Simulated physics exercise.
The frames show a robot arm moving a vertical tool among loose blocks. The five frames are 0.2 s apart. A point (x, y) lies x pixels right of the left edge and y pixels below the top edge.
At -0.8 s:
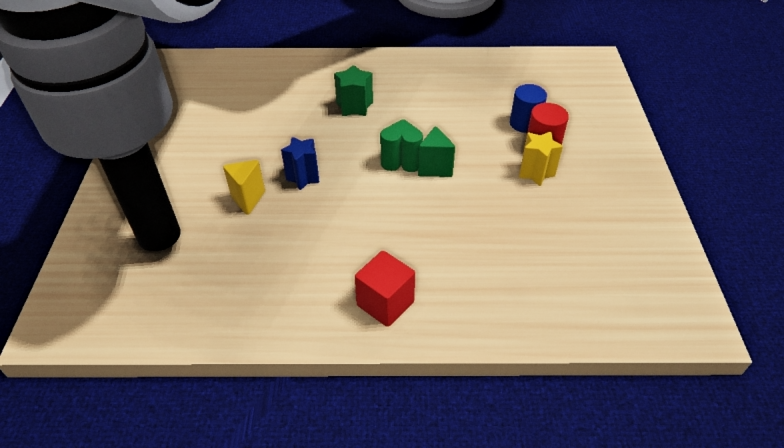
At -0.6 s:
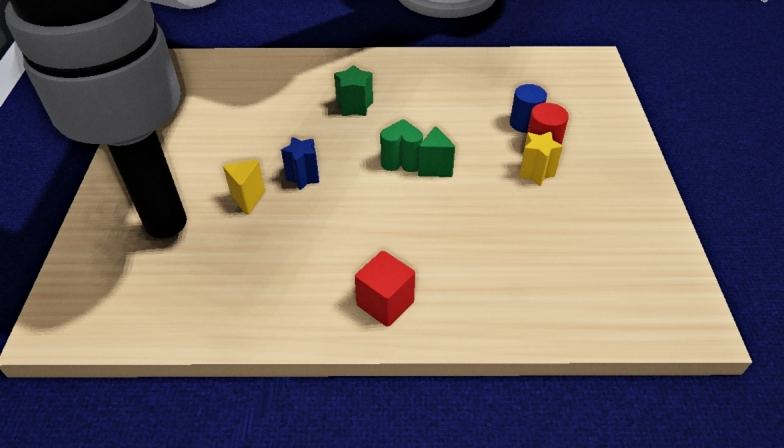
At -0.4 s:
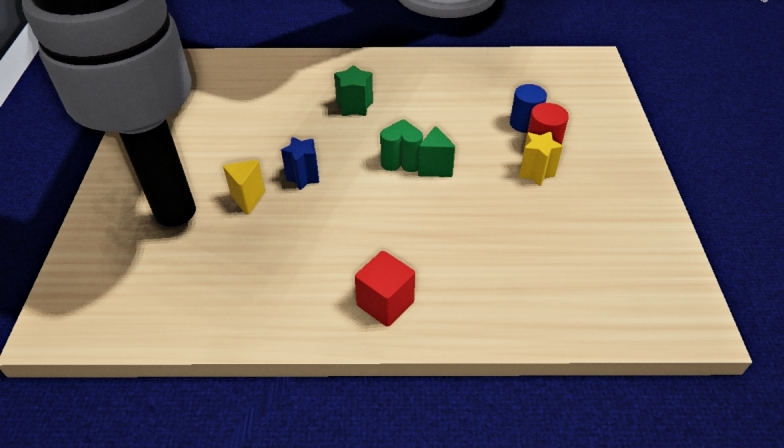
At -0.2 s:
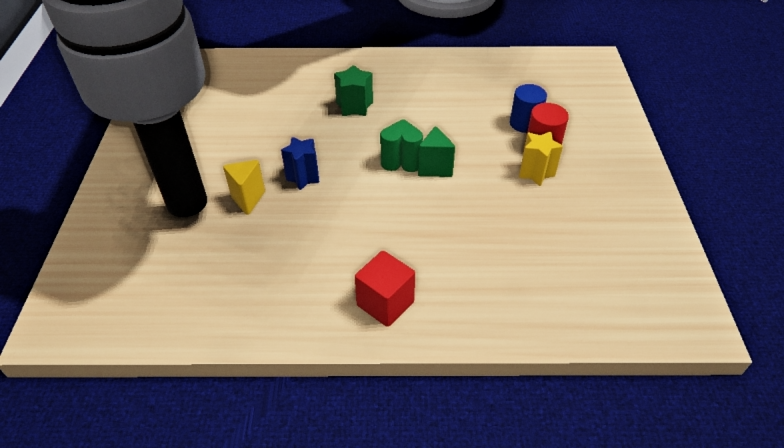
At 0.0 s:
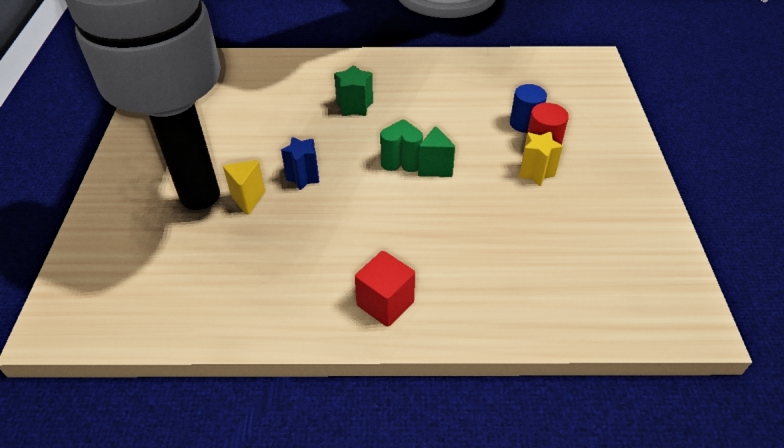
On a pale wooden board over dark blue fabric, a gray robot arm holds a black vertical tool at the left, near scattered red, green, blue and yellow blocks. The tool slides steadily right and slightly away from the viewer, closing the gap to the yellow triangle, while every block stays still.
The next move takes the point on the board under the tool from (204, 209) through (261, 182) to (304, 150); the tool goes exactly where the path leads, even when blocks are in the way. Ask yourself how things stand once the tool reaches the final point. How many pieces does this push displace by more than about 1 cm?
It shifts two blocks.
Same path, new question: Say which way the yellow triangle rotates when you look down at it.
My prediction: CW.
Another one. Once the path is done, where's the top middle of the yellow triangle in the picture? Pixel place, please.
Its top centre is at about (285, 162).
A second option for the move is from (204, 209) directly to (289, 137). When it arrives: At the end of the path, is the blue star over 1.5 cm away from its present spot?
It seems not.
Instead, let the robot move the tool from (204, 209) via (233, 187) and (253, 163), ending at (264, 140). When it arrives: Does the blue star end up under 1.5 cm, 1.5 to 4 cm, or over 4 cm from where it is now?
It goes hardly anywhere, under 1.5 cm.
What follows on the original path. One third of the way, tool at (241, 179); yellow triangle at (268, 163), turned 50° clockwise.
Two thirds of the way, tool at (275, 159); yellow triangle at (285, 162), turned 70° clockwise; blue star at (309, 144), turned 20° clockwise.
At the end, tool at (302, 137); yellow triangle at (285, 162), turned 70° clockwise; blue star at (317, 141), turned 70° clockwise; green star still.
